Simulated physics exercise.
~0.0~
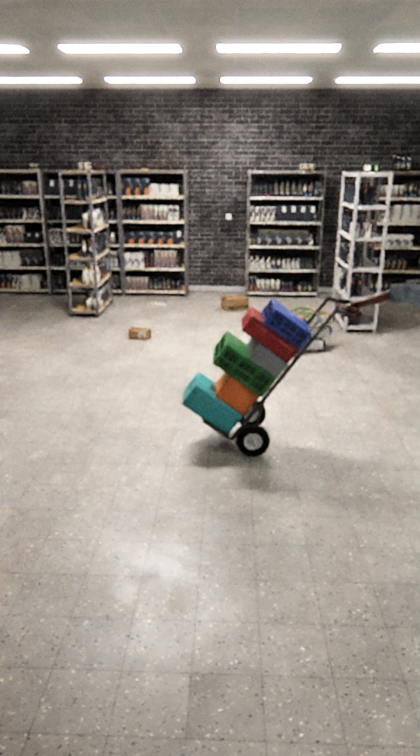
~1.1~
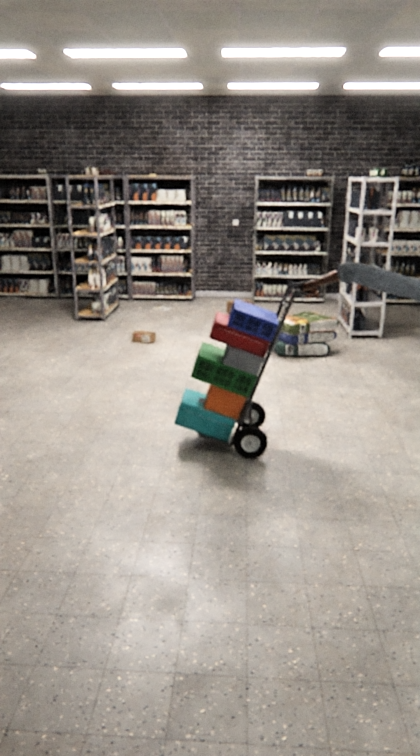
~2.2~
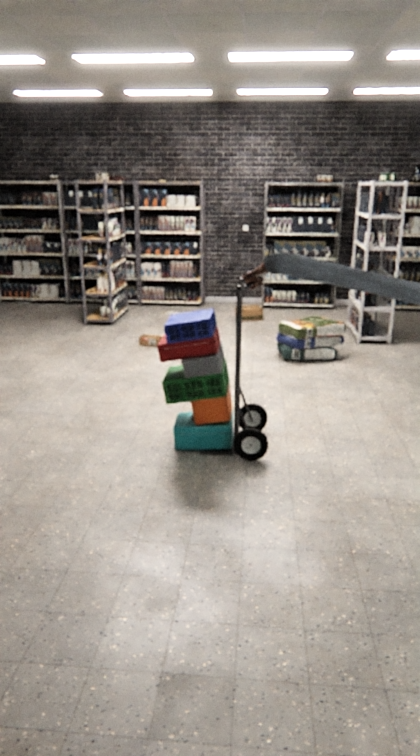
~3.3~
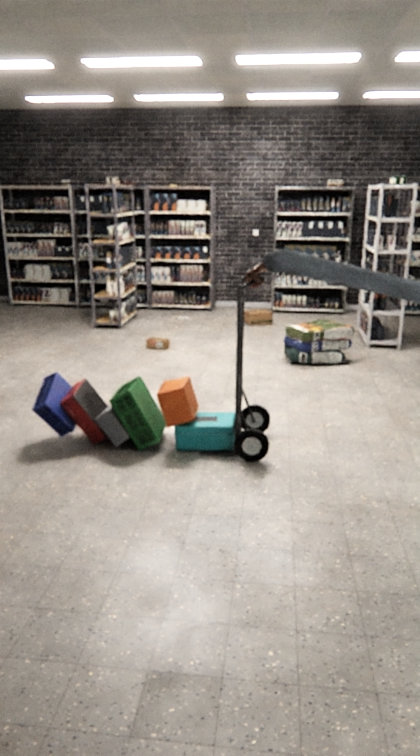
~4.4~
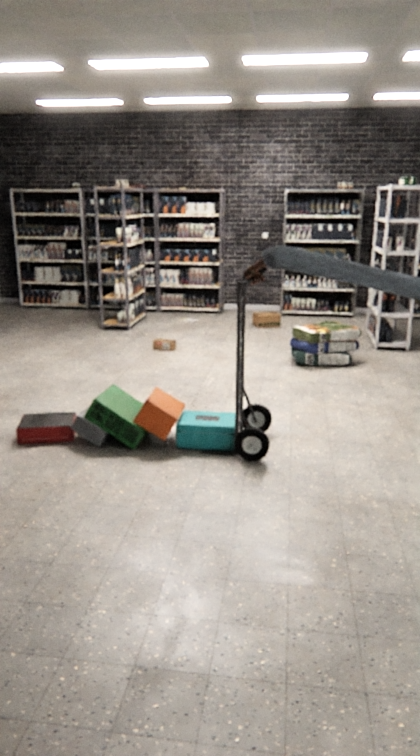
In a room lined with stocked shelves, an arm swung a tilted hand truck upright, and its stack of colorful boxes and crates toppled off to the left, ending strewn across the floor while the turquoise box at the bottom stayed upright.
